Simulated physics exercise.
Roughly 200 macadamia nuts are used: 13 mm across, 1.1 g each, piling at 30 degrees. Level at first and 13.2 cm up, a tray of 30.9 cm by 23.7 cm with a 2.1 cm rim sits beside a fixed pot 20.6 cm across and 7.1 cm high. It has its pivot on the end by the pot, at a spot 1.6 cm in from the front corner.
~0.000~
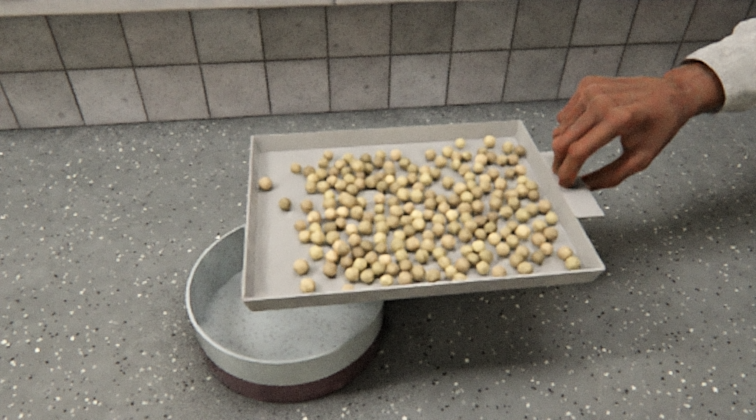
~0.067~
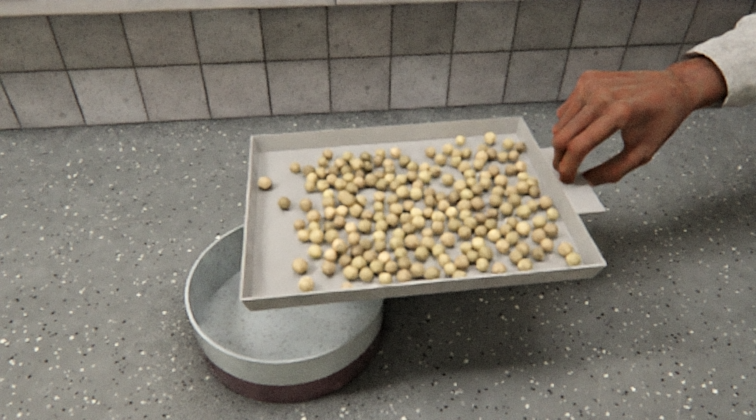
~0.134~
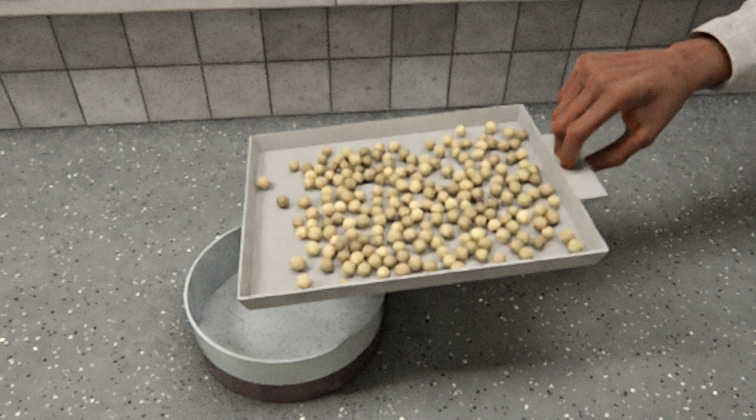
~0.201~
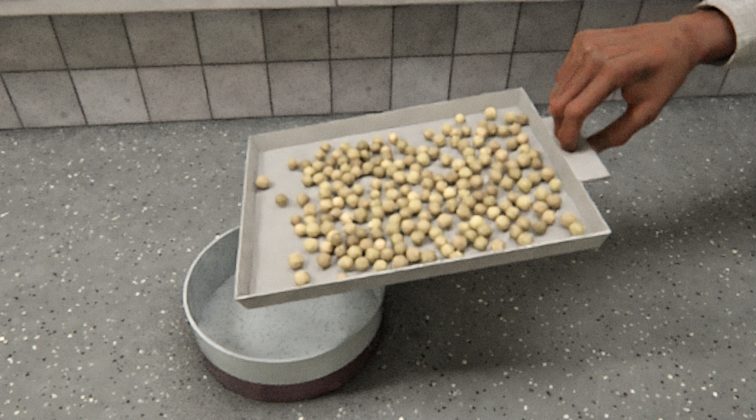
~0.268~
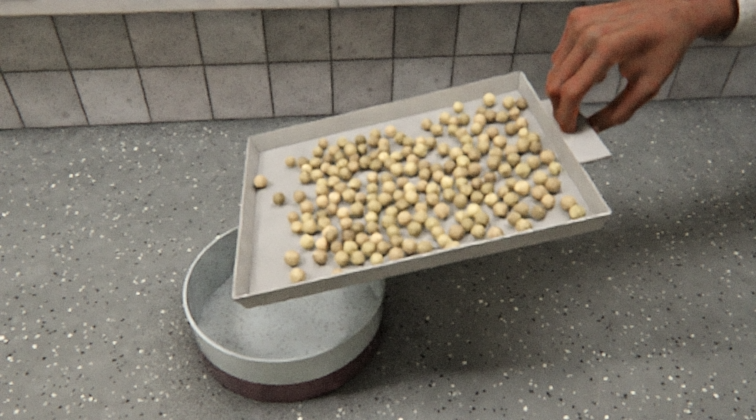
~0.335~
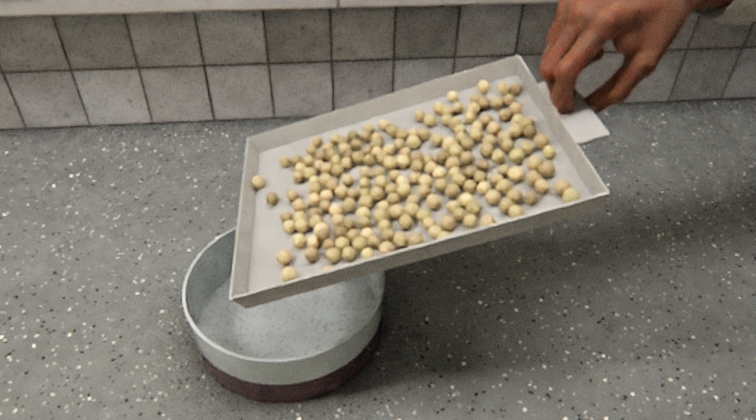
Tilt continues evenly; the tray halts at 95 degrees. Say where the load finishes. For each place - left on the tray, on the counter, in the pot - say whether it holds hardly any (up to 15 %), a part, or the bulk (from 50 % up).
Tray: Hardly any; counter: The bulk; pot: A part.
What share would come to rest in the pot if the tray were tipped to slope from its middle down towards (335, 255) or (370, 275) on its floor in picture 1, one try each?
That would be close to 0 per cent and then close to 0 per cent.
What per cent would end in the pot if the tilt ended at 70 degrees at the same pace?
I'd put it at close to 30 per cent.
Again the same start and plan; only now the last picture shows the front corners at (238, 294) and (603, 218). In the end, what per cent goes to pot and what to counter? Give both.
Pot 25 % / counter 75 %.
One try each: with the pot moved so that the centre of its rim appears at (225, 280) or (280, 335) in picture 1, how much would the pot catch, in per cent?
Roughly 75 and 35 percent.
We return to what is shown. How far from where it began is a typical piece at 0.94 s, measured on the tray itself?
Around 9 centimetres.
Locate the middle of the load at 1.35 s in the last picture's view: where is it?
The load's centre is near (251, 167) at that time.
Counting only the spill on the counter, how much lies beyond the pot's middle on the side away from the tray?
Estimate: Roughly 100 per cent of the pieces.
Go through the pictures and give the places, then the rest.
The first picture shows tray tilt 0 degrees, front corners at (249, 295) and (598, 265); middle of the pieces at (417, 216); pot at (288, 279).
The second picture shows tray tilt 1 degrees, front corners at (247, 294) and (598, 261); middle of the pieces at (416, 214).
The third picture shows tray tilt 4 degrees, front corners at (244, 294) and (600, 247), lowest corner left back; middle of the pieces at (415, 207).
The fourth picture shows tray tilt 9 degrees, front corners at (241, 293) and (602, 229), lowest corner left back; middle of the pieces at (413, 198).
The fifth picture shows tray tilt 13 degrees, front corners at (239, 293) and (602, 210), lowest corner left back; middle of the pieces at (410, 189).
The sixth picture shows tray tilt 17 degrees, front corners at (236, 293) and (600, 190), lowest corner left back; middle of the pieces at (402, 182); pot at (285, 278). The tray's pace is about 60 degrees a second.
Then, at 0.94 s, tilt 53 degrees; the tray holds 100 %, the pot 0 %.
Then, at 1.35 s, tilt 78 degrees; the tray holds 100 %, the pot 0 %.
After 1.83 s, tilt 95 degrees; the tray holds 5 %, the pot 35 %.
By 2.8 s all is still; tray 0 %, counter 60 %, pot 40 %.
